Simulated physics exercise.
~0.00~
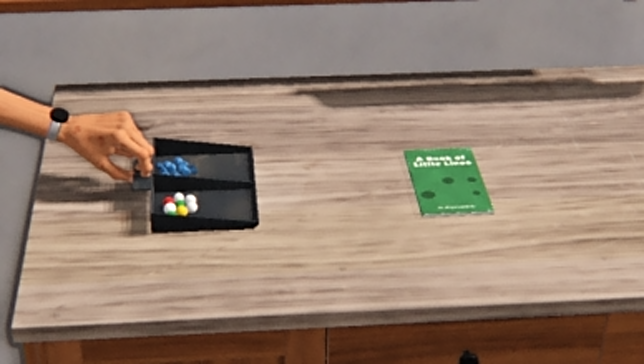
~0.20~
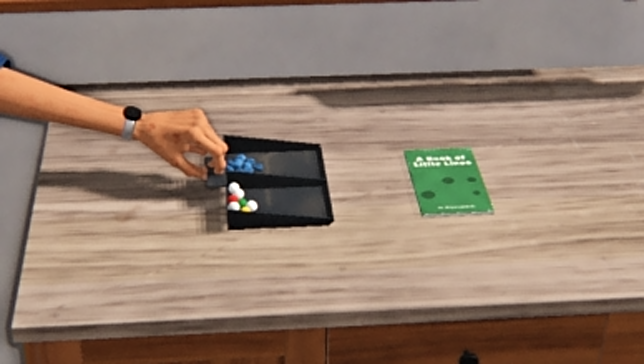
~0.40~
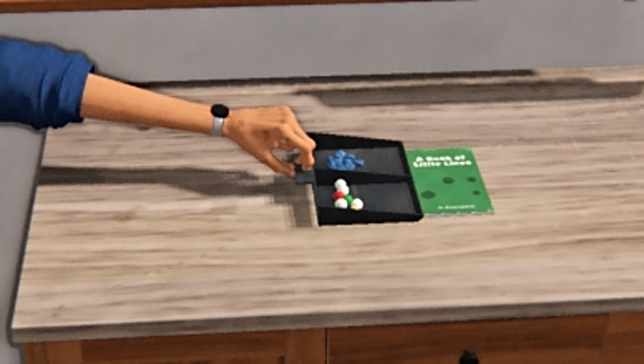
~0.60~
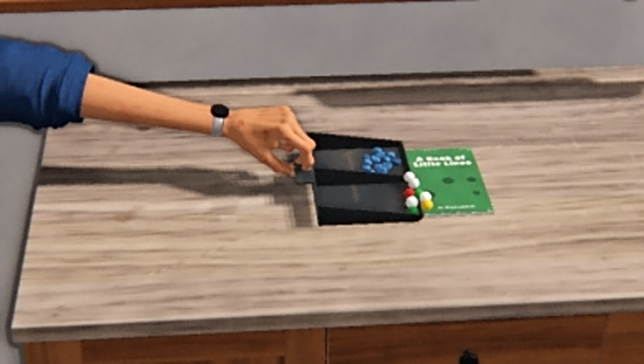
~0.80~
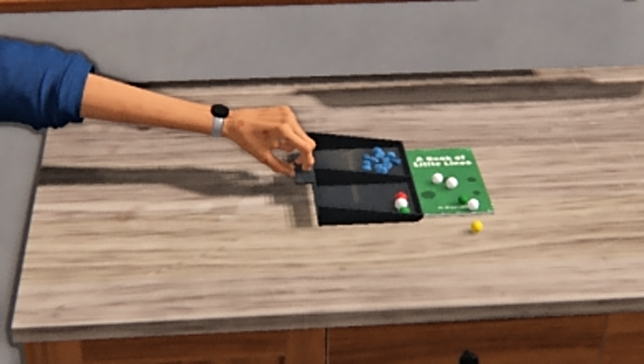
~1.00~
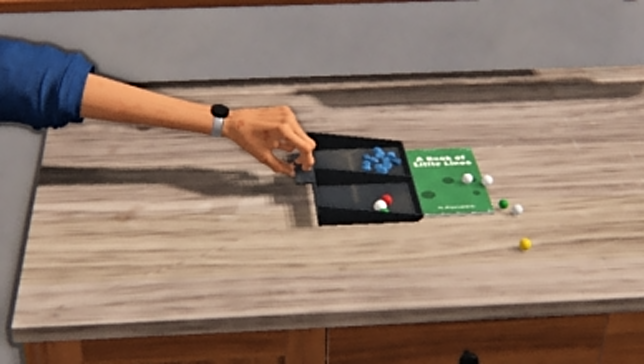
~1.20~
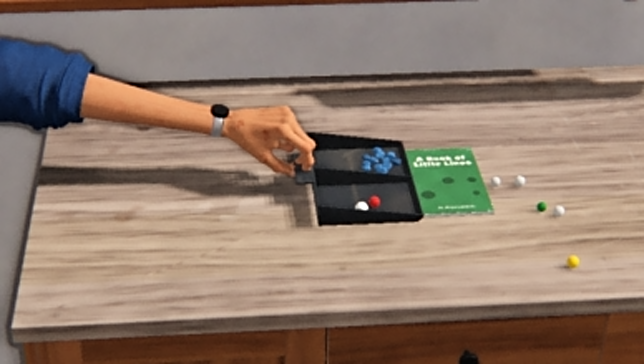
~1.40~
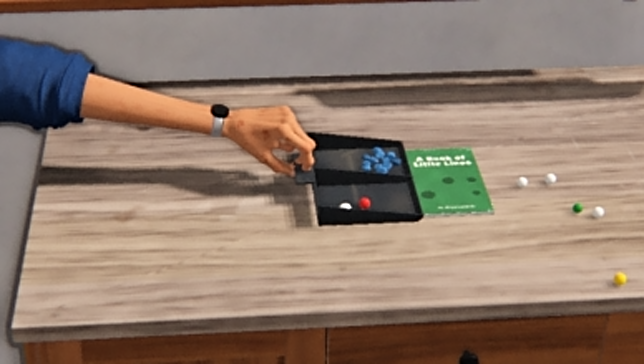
At first, a hand slides a black two-part tray rightward along a wood-grain counter towards a thin green book, with a cluster of blue pieces in the far compartment and small coloured balls in the near one. The tray reaches the book and stops against it, while the book stays put. Both groups shift towards the front rim, and most of the balls spill over it onto the book. They roll across the cover and onto the counter beyond, spreading out to the right. At the end, a white ball and a red ball remain in the near compartment, and the blue pieces are all still inside.
